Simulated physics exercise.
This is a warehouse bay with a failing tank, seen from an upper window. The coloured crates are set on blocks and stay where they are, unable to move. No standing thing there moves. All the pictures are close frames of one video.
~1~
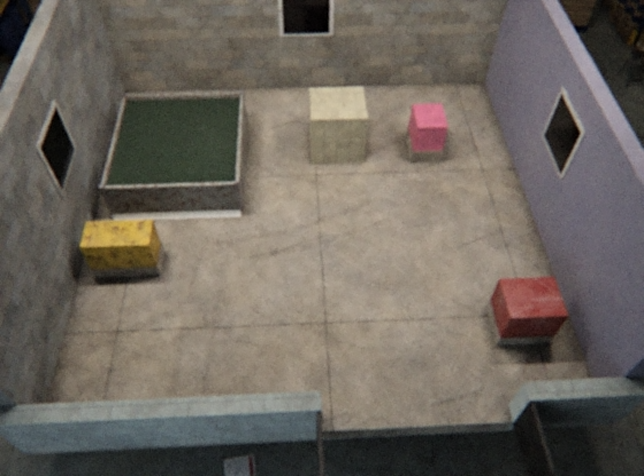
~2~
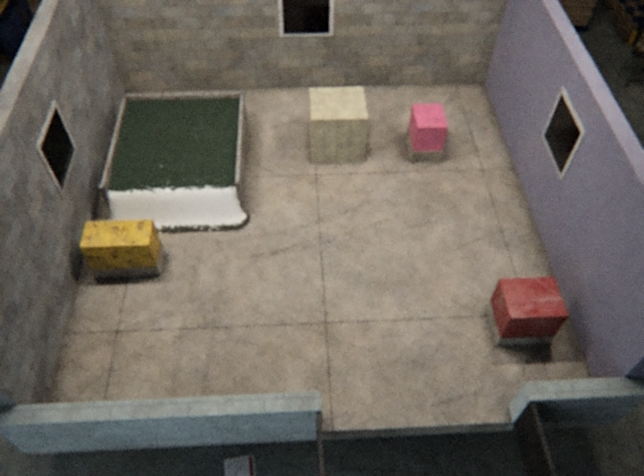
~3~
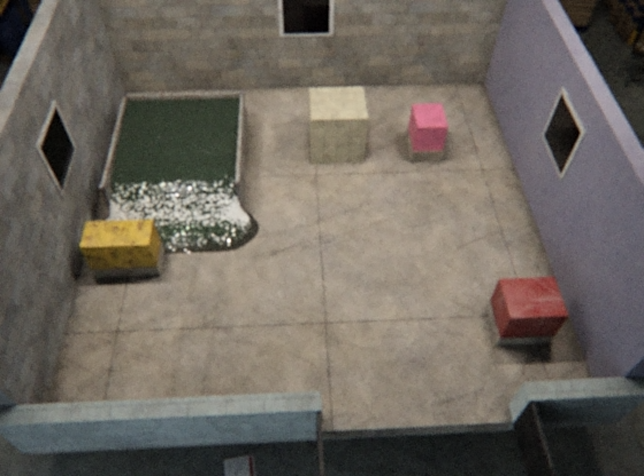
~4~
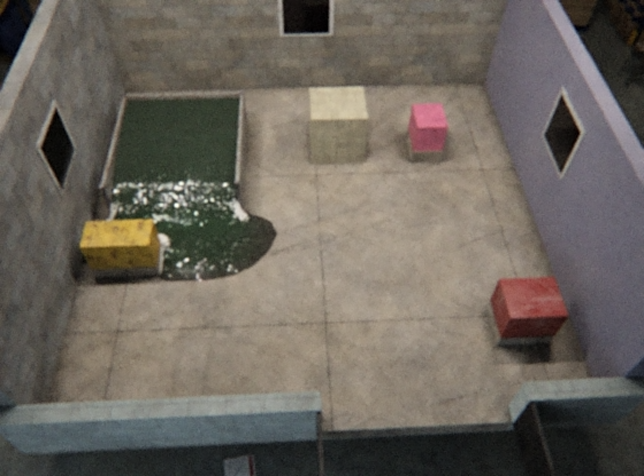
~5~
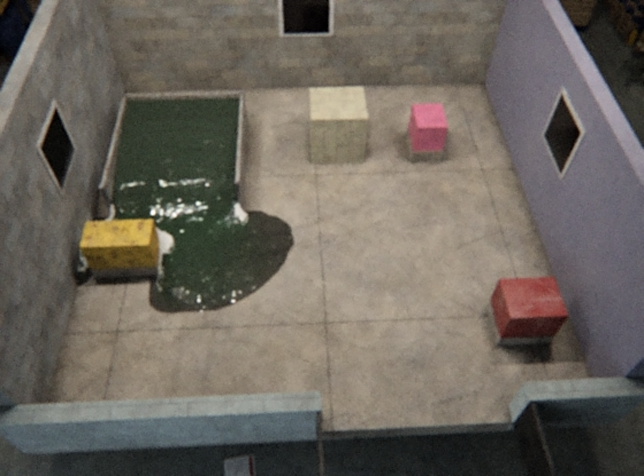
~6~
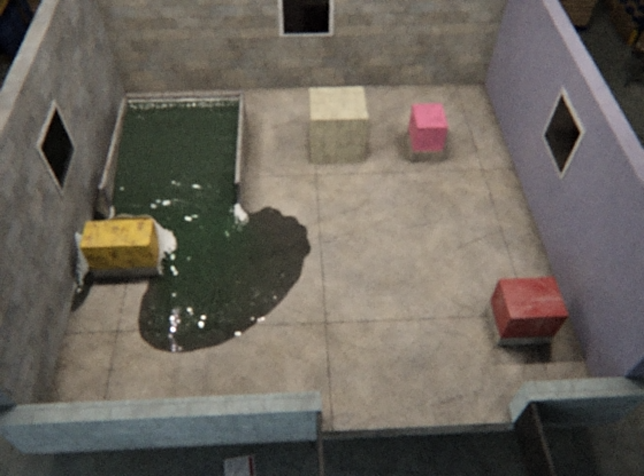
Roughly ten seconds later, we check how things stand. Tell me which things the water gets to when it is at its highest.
Outcome: The yellow crate is touched by water; the red crate remains untouched by water; the pink crate remains untouched by water.
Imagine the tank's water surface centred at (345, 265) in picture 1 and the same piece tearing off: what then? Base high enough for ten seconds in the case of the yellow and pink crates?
Then: The yellow one is safe, the pink one is safe.
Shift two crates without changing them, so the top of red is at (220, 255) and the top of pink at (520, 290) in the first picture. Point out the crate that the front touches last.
Judging by the pictures, the one in pink.
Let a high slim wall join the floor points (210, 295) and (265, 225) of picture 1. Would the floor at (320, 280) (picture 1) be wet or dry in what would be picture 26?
There: No water.
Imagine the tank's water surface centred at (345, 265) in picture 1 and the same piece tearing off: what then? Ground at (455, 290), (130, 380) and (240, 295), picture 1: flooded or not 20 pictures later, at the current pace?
As listed: Free of water, awash, free of water.
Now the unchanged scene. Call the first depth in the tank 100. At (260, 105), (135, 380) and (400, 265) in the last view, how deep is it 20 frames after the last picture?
I'd say around 2 per cent, then 25 per cent, then 4 per cent.
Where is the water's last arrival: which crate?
Note: The pink one.
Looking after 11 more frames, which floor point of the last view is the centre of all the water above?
My reading is close to (186, 245).
A moment on, water covers 30 % of the floor; the yellow crate water round its plinth, the red crate not reached, the pink crate not reached.
Next, water covers 40 % of the floor; the yellow crate water round its plinth, the red crate not reached, the pink crate not reached.
Then, water covers 55 % of the floor; the yellow crate water round its plinth, the red crate water round its plinth, the pink crate not reached.
Later, water covers 70 % of the floor; the yellow crate water round its plinth, the red crate water round its plinth, the pink crate water round its plinth.
In the end, water covers 90 % of the floor; the yellow crate was topped, the red crate stayed above the water, the pink crate stayed above the water.
